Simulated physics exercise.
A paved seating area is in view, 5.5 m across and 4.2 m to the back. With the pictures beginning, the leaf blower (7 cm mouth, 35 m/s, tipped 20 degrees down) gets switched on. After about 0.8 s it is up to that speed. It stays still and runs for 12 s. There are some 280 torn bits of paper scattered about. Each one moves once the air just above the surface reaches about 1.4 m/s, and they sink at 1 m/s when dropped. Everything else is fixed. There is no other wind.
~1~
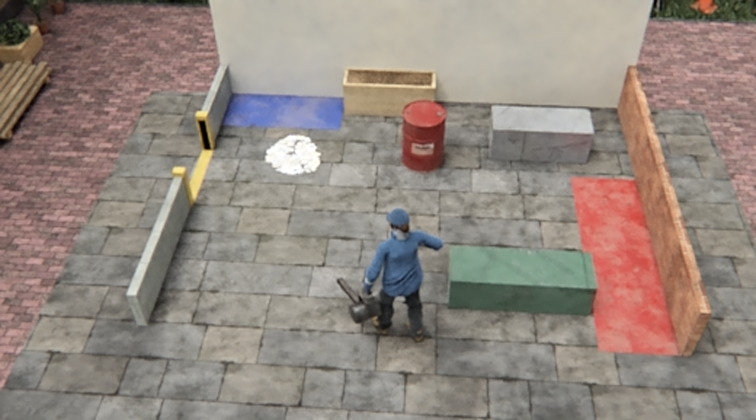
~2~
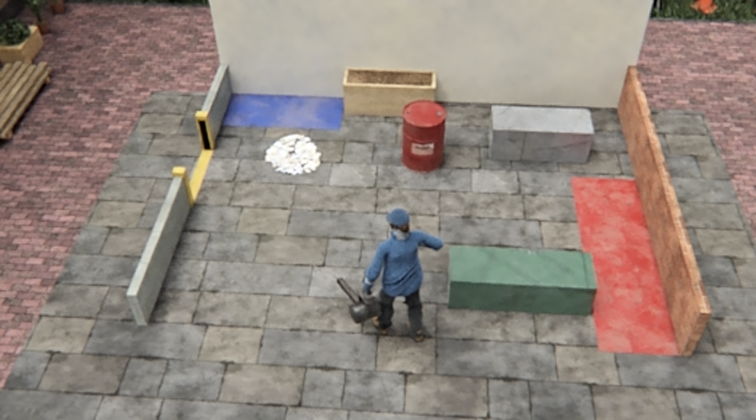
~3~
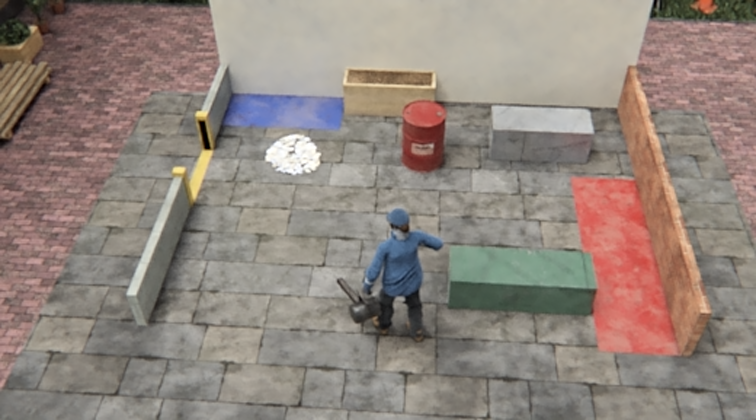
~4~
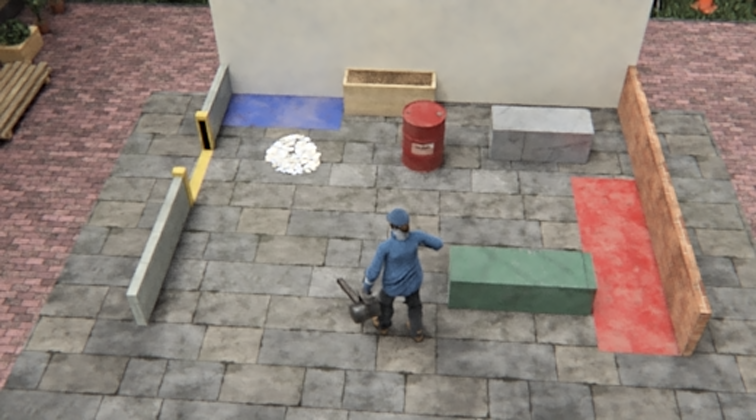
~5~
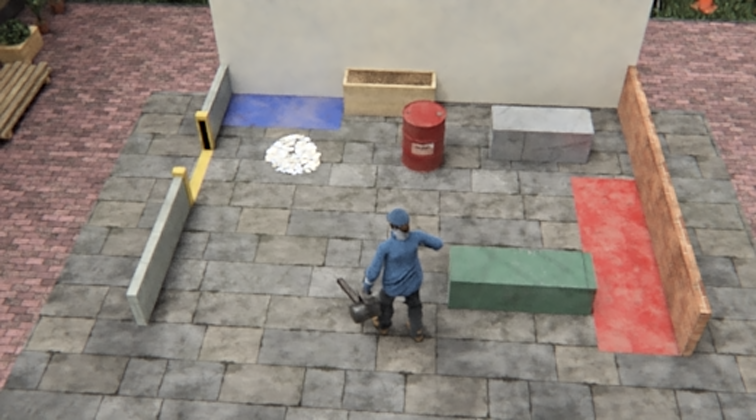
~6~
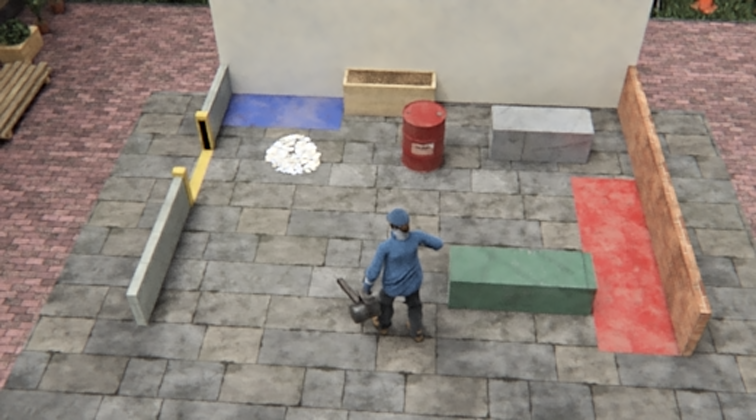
A figure in blue holds a leaf blower beside a green block, and nothing visibly moves.
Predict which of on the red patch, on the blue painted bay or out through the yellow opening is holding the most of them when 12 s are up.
My prediction is blue.
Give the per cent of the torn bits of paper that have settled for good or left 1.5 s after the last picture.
About 30 per cent.
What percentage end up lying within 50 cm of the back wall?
Roughly 100 in a hundred.
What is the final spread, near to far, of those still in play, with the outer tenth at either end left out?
I'd put it at around 0.0 m.
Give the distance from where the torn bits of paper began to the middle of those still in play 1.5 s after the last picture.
My estimate is about 1.4 m.
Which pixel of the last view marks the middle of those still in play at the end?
Look somewhere near (276, 94).
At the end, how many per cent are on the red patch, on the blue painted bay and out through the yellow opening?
I'd estimate around 0 per cent at red, 100 per cent at blue and 0 per cent at yellow.
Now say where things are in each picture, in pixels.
In the first frame, the middle of the torn bits of paper is near (294, 156), none has stirred yet and the mouth of the leaf blower is at (340, 281).
In the second frame, the middle of the torn bits of paper is near (294, 155), none has stirred yet, the yellow opening is centred on (202, 175), the blue painted bay is centred on (284, 111) and the red patch is centred on (620, 256).
In the third frame, the middle of the torn bits of paper is near (294, 155), none has stirred yet, the top of a planter is at (390, 78) and the top of a barrel is at (424, 113).
In the fourth frame, the middle of the torn bits of paper is near (294, 155) and none has stirred yet.
In the fifth frame, the middle of the torn bits of paper is near (294, 155) and none has stirred yet.
In the sixth frame, the middle of the torn bits of paper is near (294, 155) and none has stirred yet.
Then, 1.5 s after the last picture, 0 % are out through the yellow opening, 100 % on the blue painted bay and 0 % on the red patch; the middle of those still in play is near (277, 100); 31 % have settled or left.
Then, 2.9 s after the last picture, 0 % are out through the yellow opening, 100 % on the blue painted bay and 0 % on the red patch; the middle of those still in play is near (277, 98); 63 % have settled or left.
Then, 5.7 s after the last picture, 0 % are out through the yellow opening, 100 % on the blue painted bay and 0 % on the red patch; the middle of those still in play is near (275, 96); 73 % have settled or left.
Then, 11.1 s after the last picture, at the end, 0 % are out through the yellow opening, 100 % on the blue painted bay and 0 % on the red patch; the middle of those still in play is near (276, 94).
